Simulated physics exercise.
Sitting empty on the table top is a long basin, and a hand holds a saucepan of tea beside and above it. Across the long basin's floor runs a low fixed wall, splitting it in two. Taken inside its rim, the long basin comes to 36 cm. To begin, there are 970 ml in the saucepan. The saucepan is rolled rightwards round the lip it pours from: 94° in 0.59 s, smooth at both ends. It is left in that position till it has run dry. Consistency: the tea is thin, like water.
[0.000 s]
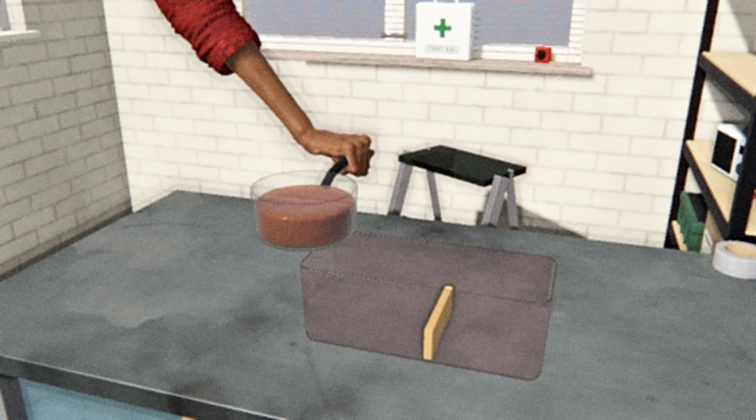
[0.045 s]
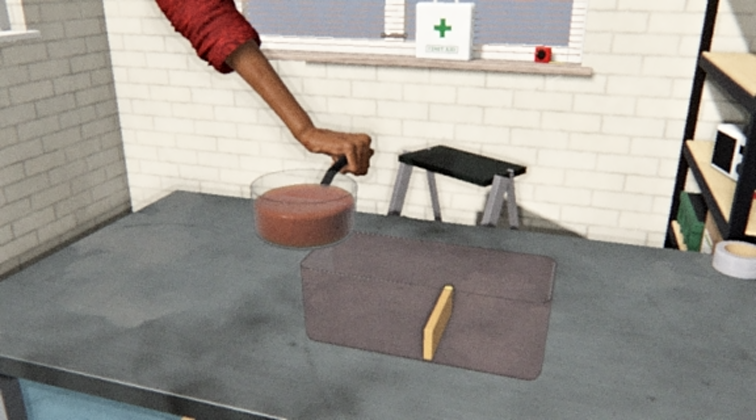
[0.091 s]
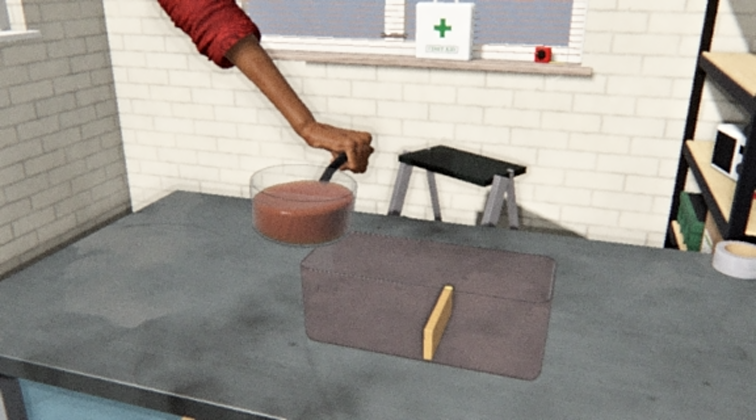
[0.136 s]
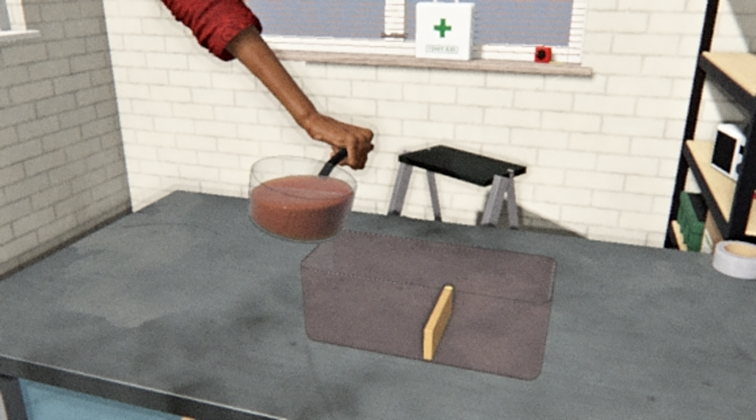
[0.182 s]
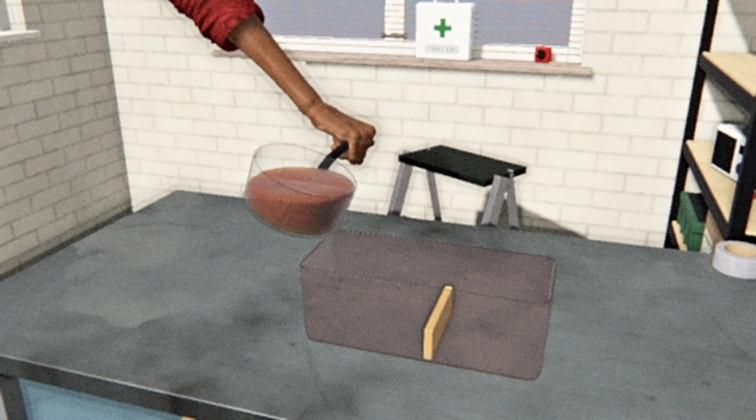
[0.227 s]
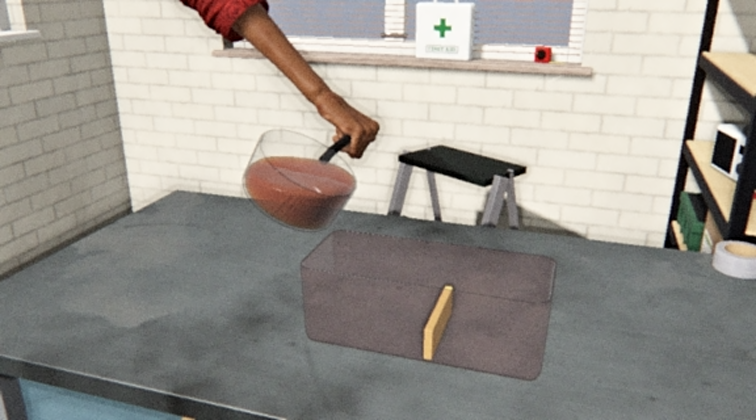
A hand slowly tilts a clear saucepan of reddish-brown liquid rightwards above an empty divided basin.
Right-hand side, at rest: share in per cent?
28 per cent.
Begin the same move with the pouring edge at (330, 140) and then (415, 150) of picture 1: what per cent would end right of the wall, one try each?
Near 20 in a hundred on the first go and near 65 in a hundred on the second.
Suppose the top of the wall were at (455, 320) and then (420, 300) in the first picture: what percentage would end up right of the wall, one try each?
In order, 20 and 55 per cent.
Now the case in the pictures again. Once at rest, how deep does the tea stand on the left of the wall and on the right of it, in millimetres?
Final reading - left some 24 mm, right some 12 mm.
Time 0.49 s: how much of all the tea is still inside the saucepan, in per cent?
About 48 percent.
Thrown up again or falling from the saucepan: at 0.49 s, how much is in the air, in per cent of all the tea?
Roughly 44 percent.
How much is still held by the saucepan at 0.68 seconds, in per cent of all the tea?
8 in a hundred, give or take.
By 0.49 s the tilt is 87° and 49 per cent is still to pour, 7 is left of the wall and 0 right of it.
By 0.68 s the tilt is 94° and 8 per cent is still to pour, 48 is left of the wall and 27 right of it.
By 0.87 s the tilt is 94° and 3 per cent is still to pour, 61 is left of the wall and 23 right of it.
By 1.09 s the tilt is 94° and 1 per cent is still to pour, 69 is left of the wall and 26 right of it.
At rest 69 per cent lies left of the wall, 28 right of it and 3 outside.
